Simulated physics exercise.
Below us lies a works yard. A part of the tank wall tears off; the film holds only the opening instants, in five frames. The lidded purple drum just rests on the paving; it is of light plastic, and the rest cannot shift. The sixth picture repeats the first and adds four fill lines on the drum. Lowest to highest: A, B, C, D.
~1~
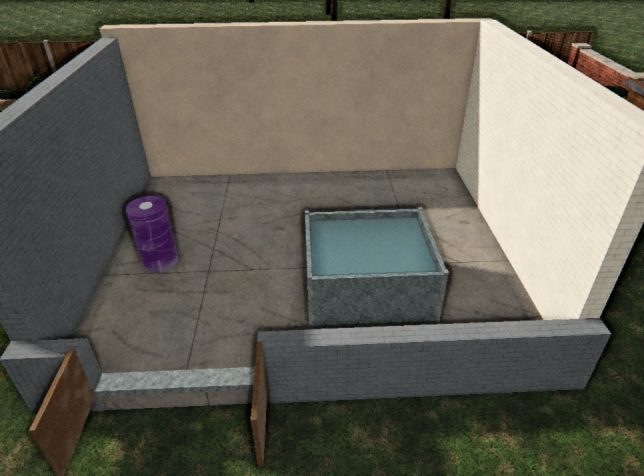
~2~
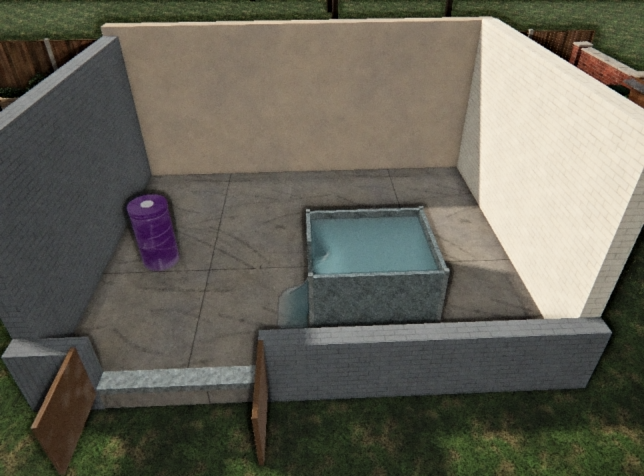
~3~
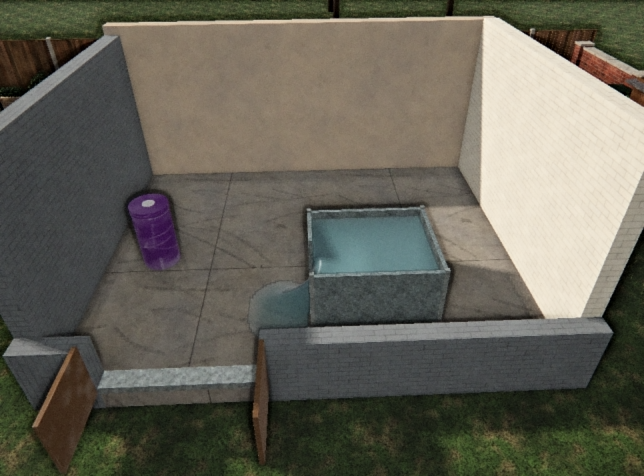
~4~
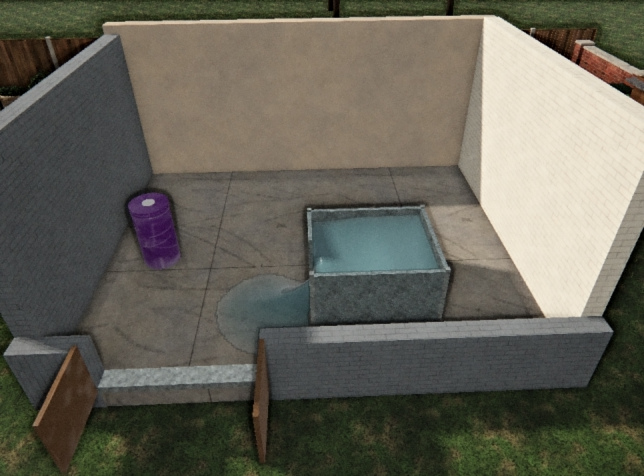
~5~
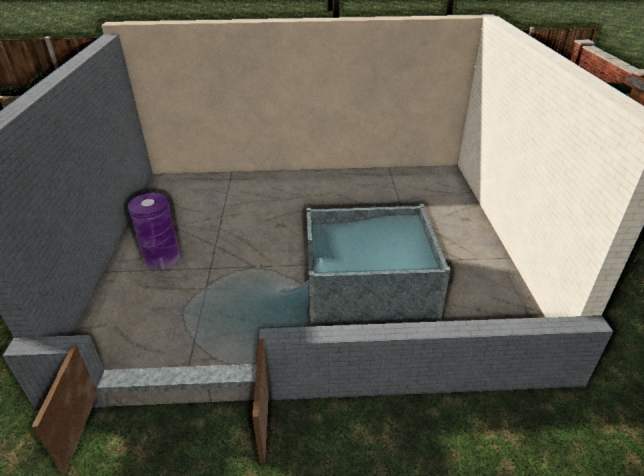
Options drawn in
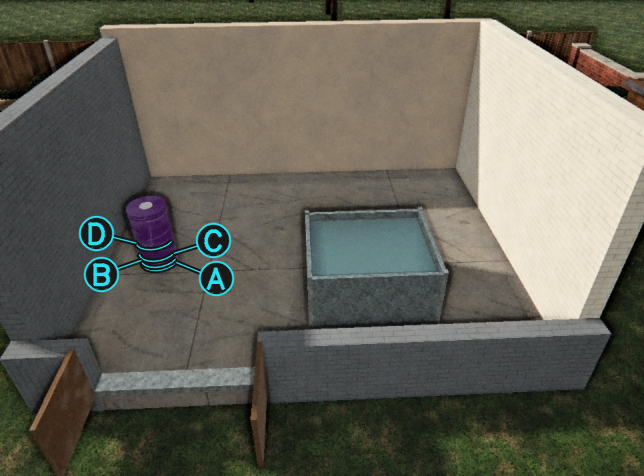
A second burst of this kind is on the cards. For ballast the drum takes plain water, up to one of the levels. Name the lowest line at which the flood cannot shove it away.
Level C.
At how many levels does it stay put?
Two of the four.
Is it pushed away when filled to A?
Yes.
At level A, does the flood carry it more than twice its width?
Yes, it does.
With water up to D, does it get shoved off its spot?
No, not at all.
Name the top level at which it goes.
B it is.
In cyan, A at (156, 270); B at (155, 267); C at (153, 261); D at (150, 249); from the bottom up A, B, C, D.
For level A, it is pushed about 4 times its own width away.
For level B, it is pushed about its own width away.
For level C, it does not move.
For level D, it does not move.
